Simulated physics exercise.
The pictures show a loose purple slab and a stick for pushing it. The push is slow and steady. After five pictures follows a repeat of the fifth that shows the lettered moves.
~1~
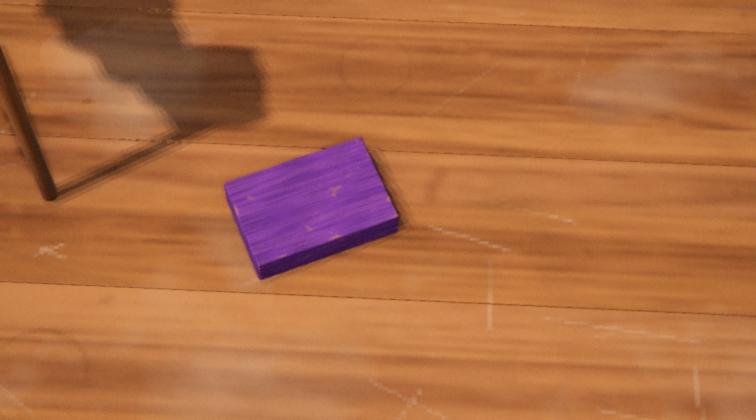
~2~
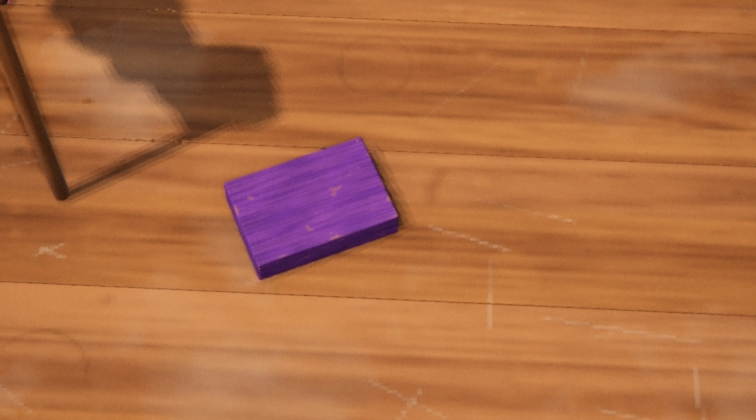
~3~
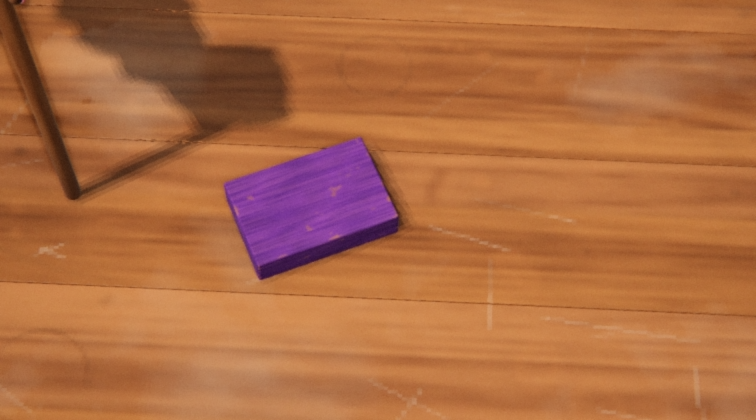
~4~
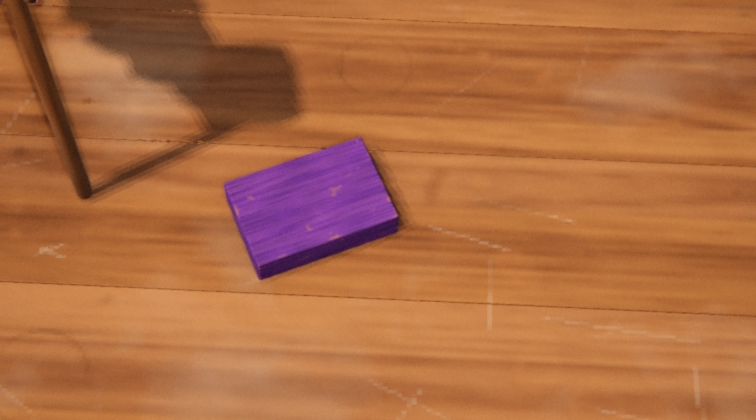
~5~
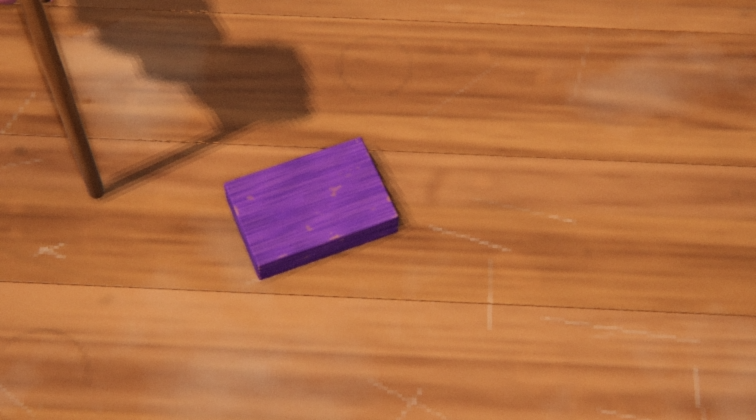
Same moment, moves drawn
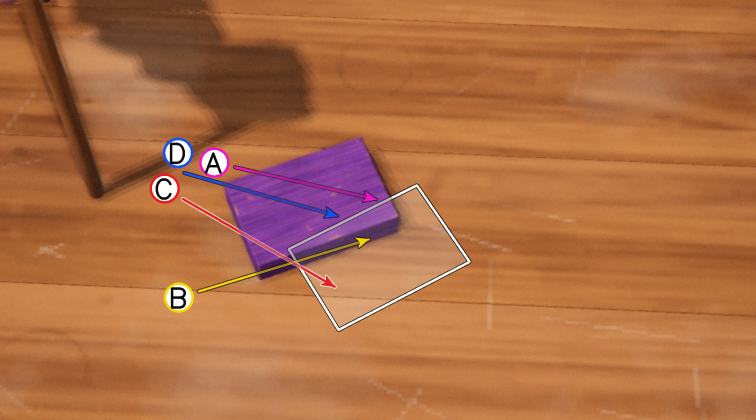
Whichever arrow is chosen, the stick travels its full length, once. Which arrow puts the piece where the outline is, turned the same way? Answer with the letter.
Stroke D puts it in the outline.
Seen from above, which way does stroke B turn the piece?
It turns anticlockwise.
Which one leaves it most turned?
Stroke B.
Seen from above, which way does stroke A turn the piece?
On that stroke, clockwise.
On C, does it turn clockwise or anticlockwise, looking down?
It turns anticlockwise.
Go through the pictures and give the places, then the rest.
The first frame shows purple slab (310, 199).
The second frame shows purple slab (310, 199).
The third frame shows purple slab (310, 199).
The fourth frame shows purple slab (310, 199).
The fifth frame shows purple slab (310, 199).
On the marked copy, A from (235, 167) to (376, 199); B from (199, 291) to (369, 239); C from (183, 199) to (335, 287); D from (184, 173) to (338, 216).
With D. Early on, foot of the stick (241, 190), piece (312, 200).
Further on, foot of the stick (299, 206), piece (345, 222).
At the end, foot of the stick (338, 217), piece (379, 240); it fills the outline.
As for the rest, A leaves the piece out of the outline, at (339, 234); B leaves the piece out of the outline, at (366, 147); C leaves the piece out of the outline, at (363, 195).
